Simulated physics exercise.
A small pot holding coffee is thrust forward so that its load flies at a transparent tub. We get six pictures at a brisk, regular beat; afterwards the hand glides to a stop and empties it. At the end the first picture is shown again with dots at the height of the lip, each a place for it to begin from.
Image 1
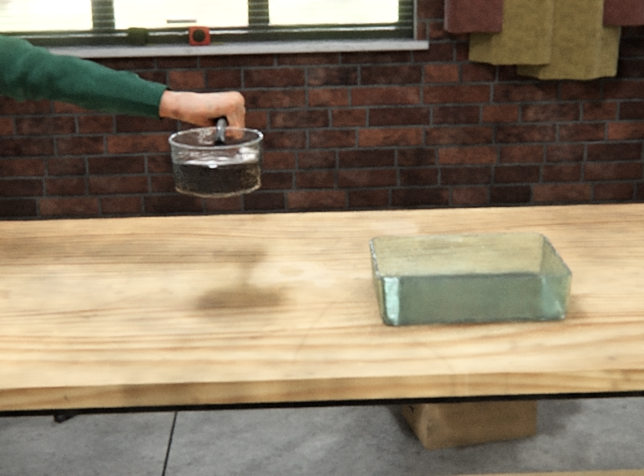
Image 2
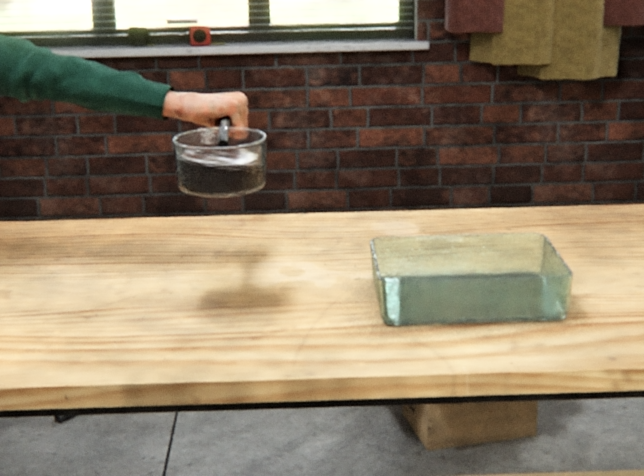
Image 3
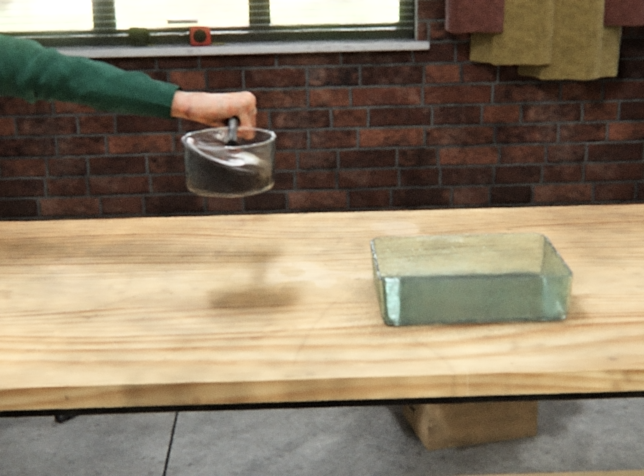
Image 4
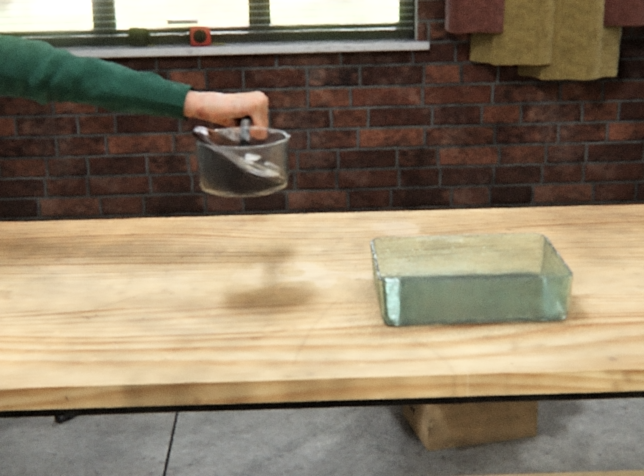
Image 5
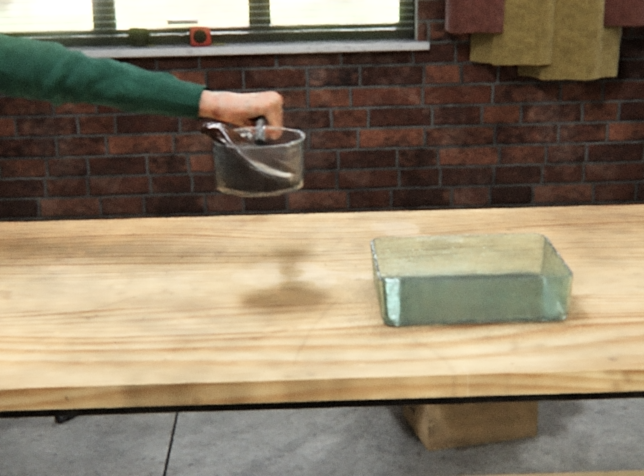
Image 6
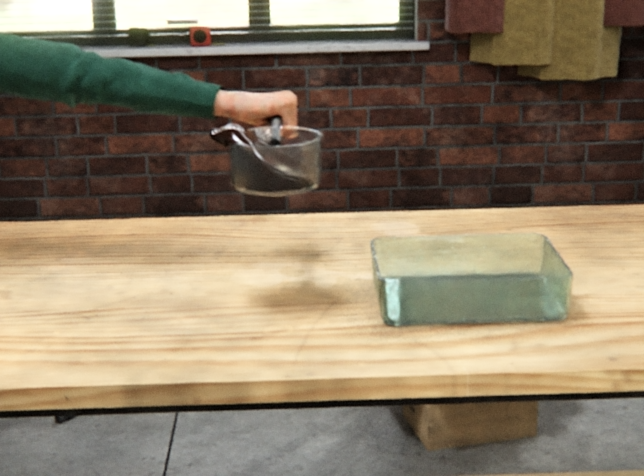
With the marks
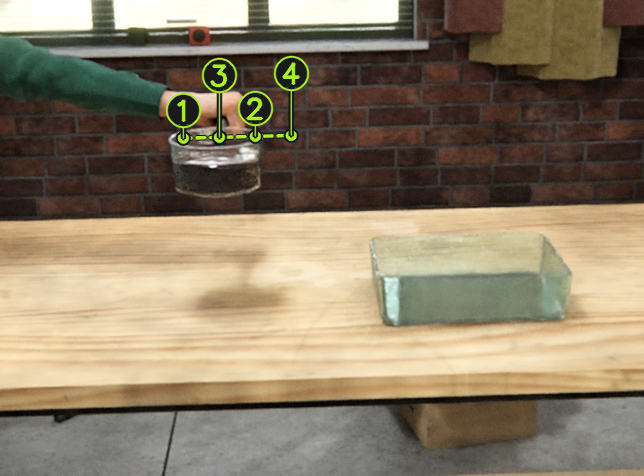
Above a wooden table by a brick wall, a green-sleeved arm moved a small clear pot of dark liquid rightward toward a transparent tub, and the liquid sloshed up over the pot's left rim.
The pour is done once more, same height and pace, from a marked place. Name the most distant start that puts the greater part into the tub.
That is dot 4.
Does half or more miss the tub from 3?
Yes.
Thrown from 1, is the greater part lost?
Yes, it does.
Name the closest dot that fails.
Dot 2.
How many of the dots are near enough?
One.
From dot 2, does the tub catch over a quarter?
Yes.
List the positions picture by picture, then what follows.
Upright, lip at (260, 136); tub from (380, 323) to (567, 317); nothing has left yet, in the first picture.
Upright, lip at (264, 136); nothing has left yet, in the second picture.
Upright, lip at (273, 136); nothing has left yet, in the third picture.
Upright, lip at (286, 136); coffee is over the rim, down to (203, 138), in the fourth picture.
Upright, lip at (302, 135); coffee is over the rim, down to (221, 138), in the fifth picture.
Upright, lip at (319, 135); coffee is over the rim, down to (228, 142), in the sixth picture.
In lime, 1 at (183, 138); 2 at (255, 136); 3 at (219, 137); 4 at (291, 135).
If 1 is chosen, about 3 % lands in the tub, 96 % falls short.
If 2 is chosen, about 36 % lands in the tub, 53 % falls short and 11 % goes beside or beyond.
If 3 is chosen, about 14 % lands in the tub, 82 % falls short and 4 % goes beside or beyond.
If 4 is chosen, about 79 % lands in the tub, 8 % falls short and 13 % goes beside or beyond.
